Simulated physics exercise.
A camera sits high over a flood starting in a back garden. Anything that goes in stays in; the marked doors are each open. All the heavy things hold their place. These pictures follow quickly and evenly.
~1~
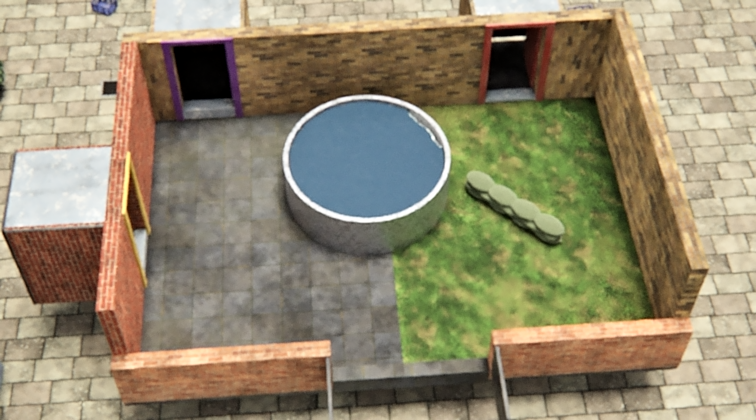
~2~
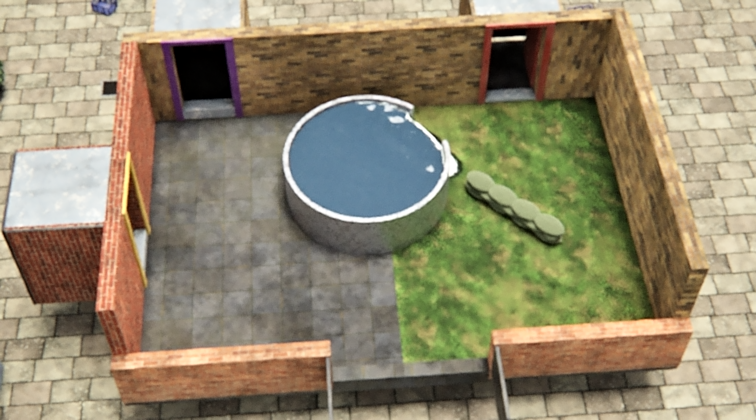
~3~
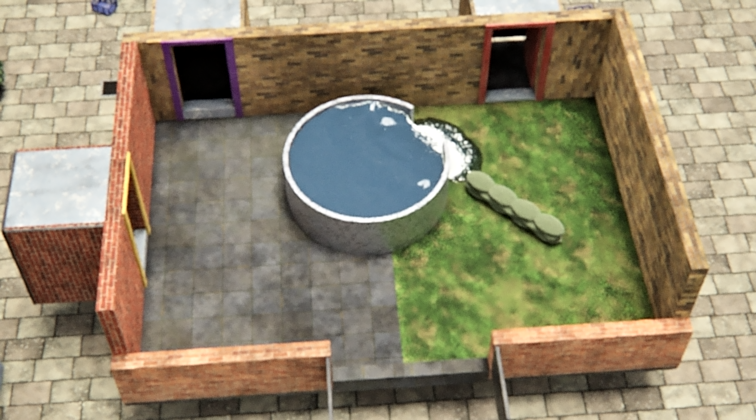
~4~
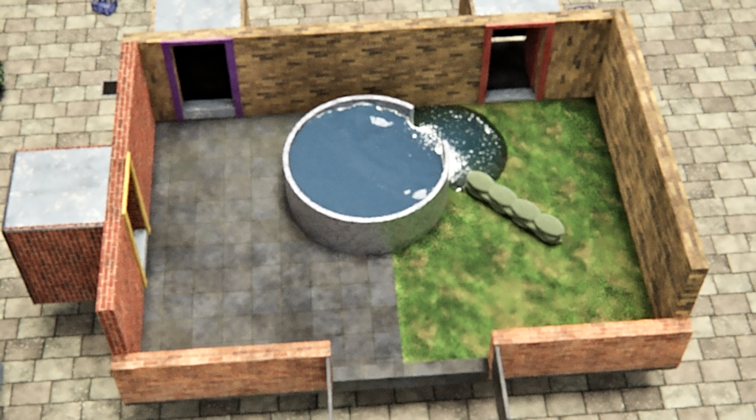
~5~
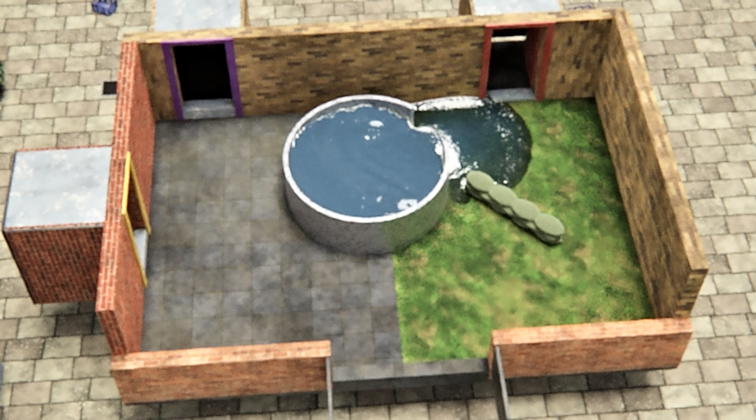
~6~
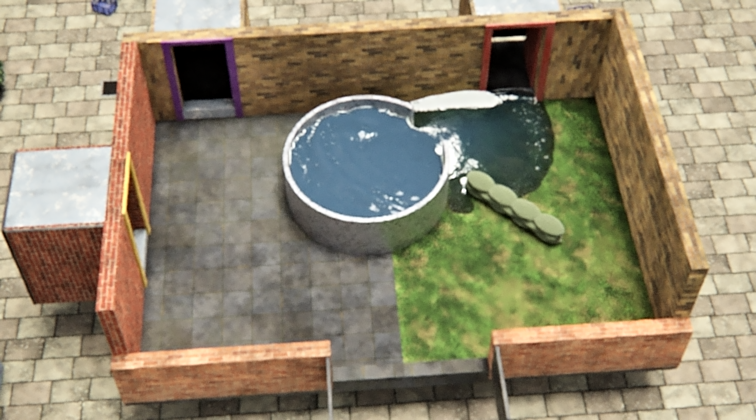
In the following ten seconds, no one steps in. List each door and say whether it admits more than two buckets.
Yellow door - admits no more than two; purple door - admits no more than two; red door - admits more than two.
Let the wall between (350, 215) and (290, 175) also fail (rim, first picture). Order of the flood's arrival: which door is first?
The yellow door, I reckon.
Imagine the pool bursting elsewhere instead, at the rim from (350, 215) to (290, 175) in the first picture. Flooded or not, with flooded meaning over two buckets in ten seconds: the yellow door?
Note: Yellow door crosses the line.
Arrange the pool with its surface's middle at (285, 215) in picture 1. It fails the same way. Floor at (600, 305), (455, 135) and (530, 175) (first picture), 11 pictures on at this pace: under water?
I'd call them still dry, watered and watered, in the order asked.
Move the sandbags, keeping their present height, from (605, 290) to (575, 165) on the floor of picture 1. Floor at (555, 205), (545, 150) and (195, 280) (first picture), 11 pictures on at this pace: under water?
Readings in sequence: Wet through / wet through / unflooded.
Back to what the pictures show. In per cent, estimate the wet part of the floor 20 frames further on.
I make it 40 per cent.
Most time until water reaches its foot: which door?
I say the yellow-painted one.
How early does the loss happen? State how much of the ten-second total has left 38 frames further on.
Note - share reached: 55 %.
A moment on, water covers 20 % of the floor; the yellow door not reached, the purple door not reached, the red door over two buckets in.
Next, water covers 25 % of the floor; the yellow door not reached, the purple door not reached, the red door far over two buckets in.
Then, water covers 40 % of the floor; the yellow door not reached, the purple door wet at the sill, nothing in, the red door far over two buckets in.
Later, water covers 60 % of the floor; the yellow door wet at the sill, nothing in, the purple door wet at the sill, nothing in, the red door far over two buckets in.
In the end, water covers 95 % of the floor; the yellow door wet at the sill, nothing in, the purple door wet at the sill, nothing in, the red door far over two buckets in.
